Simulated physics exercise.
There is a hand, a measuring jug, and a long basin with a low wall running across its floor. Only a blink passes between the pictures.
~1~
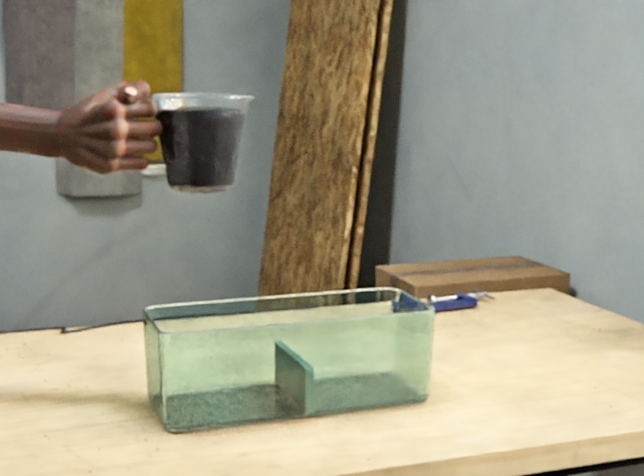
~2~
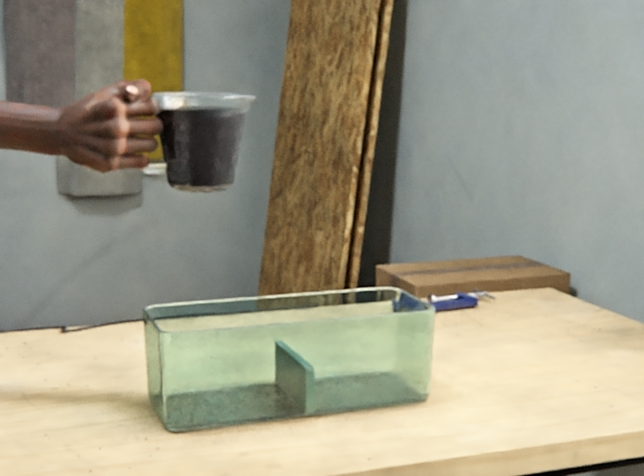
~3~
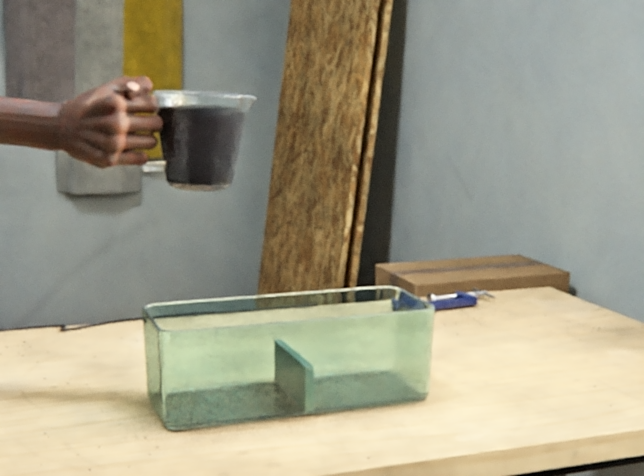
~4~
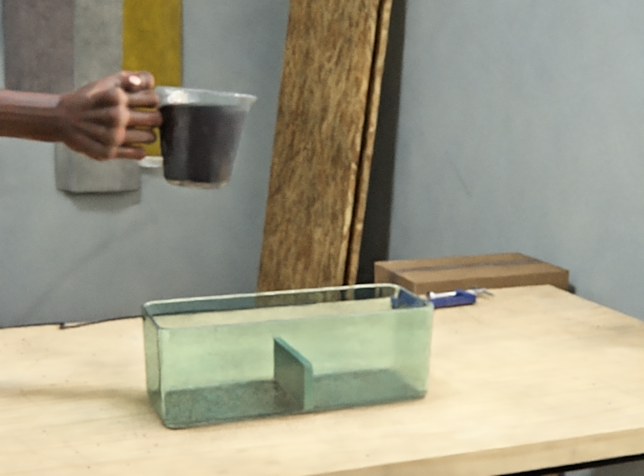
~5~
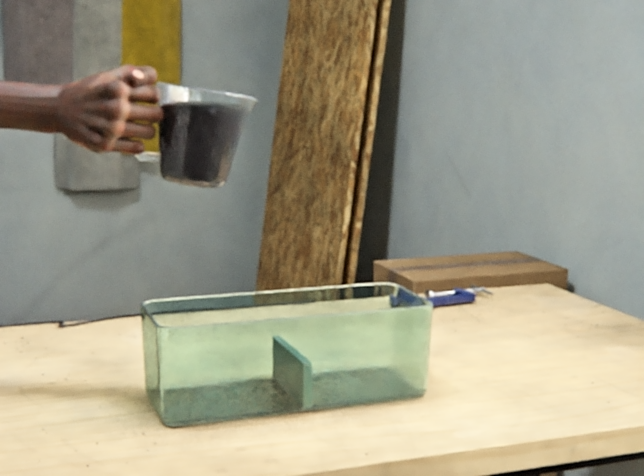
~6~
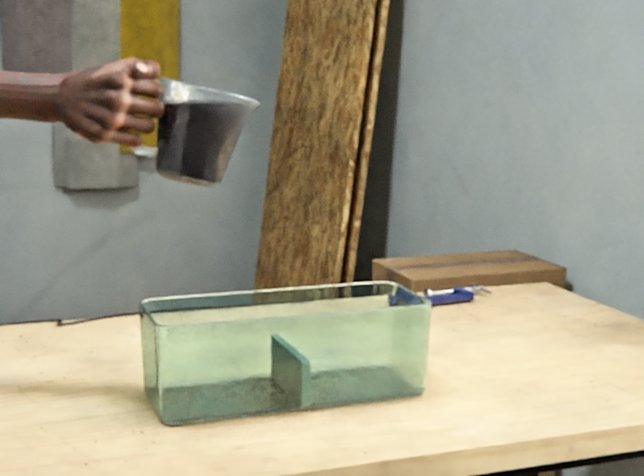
Above a pale wooden table holding a long greenish basin with a low wall inside, a hand held up a clear jug of dark liquid, then slowly tilted it slightly to the right.
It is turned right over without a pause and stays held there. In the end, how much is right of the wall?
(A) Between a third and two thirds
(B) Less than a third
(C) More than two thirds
More than two thirds.
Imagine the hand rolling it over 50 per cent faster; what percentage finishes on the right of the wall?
Near 70 in a hundred.
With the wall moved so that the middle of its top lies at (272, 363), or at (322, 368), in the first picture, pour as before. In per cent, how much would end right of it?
Try 1: About 90 percent; try 2: About 45 percent.
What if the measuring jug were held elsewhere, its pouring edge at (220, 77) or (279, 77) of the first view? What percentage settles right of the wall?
40 and 90 in a hundred.
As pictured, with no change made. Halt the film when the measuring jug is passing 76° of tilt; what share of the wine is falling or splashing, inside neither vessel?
It's about 30 per cent.
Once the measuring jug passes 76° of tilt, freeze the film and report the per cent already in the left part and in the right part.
Left 0 %, right 10 %.
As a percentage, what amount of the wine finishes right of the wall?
It works out to around 80 percent.
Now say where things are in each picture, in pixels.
In the first picture, it leans 0°; its right rim is at (254, 97); the wine meets the walls at (157, 110) and (241, 109); the long basin's rim runs from (151, 322) to (416, 300); the wall's top is at (293, 355).
In the second picture, it leans 1°; its right rim is at (255, 97); the wine meets the walls at (157, 110) and (242, 109).
In the third picture, it leans 2°; its right rim is at (256, 97); the wine meets the walls at (158, 107) and (242, 108).
In the fourth picture, it leans 5°; its right rim is at (257, 98); the wine meets the walls at (159, 105) and (243, 107).
In the fifth picture, it leans 9°; its right rim is at (259, 100); the wine meets the walls at (160, 104) and (246, 106).
In the sixth picture, it leans 13°; its right rim is at (260, 104); the wine meets the walls at (161, 104) and (249, 106).
A moment on, the measuring jug is tipped on its side and 63 per cent is still to pour, 0 is left of the wall and 8 right of it.
Next, the measuring jug is tipped right over and 5 per cent is still to pour, 3 is left of the wall and 73 right of it.
Then the measuring jug is tipped right over and 0 per cent is still to pour, 16 is left of the wall and 81 right of it.
Later the measuring jug is tipped right over and 0 per cent is still to pour, 17 is left of the wall and 81 right of it.
In the end 17 per cent lies left of the wall, 81 right of it and 2 outside.
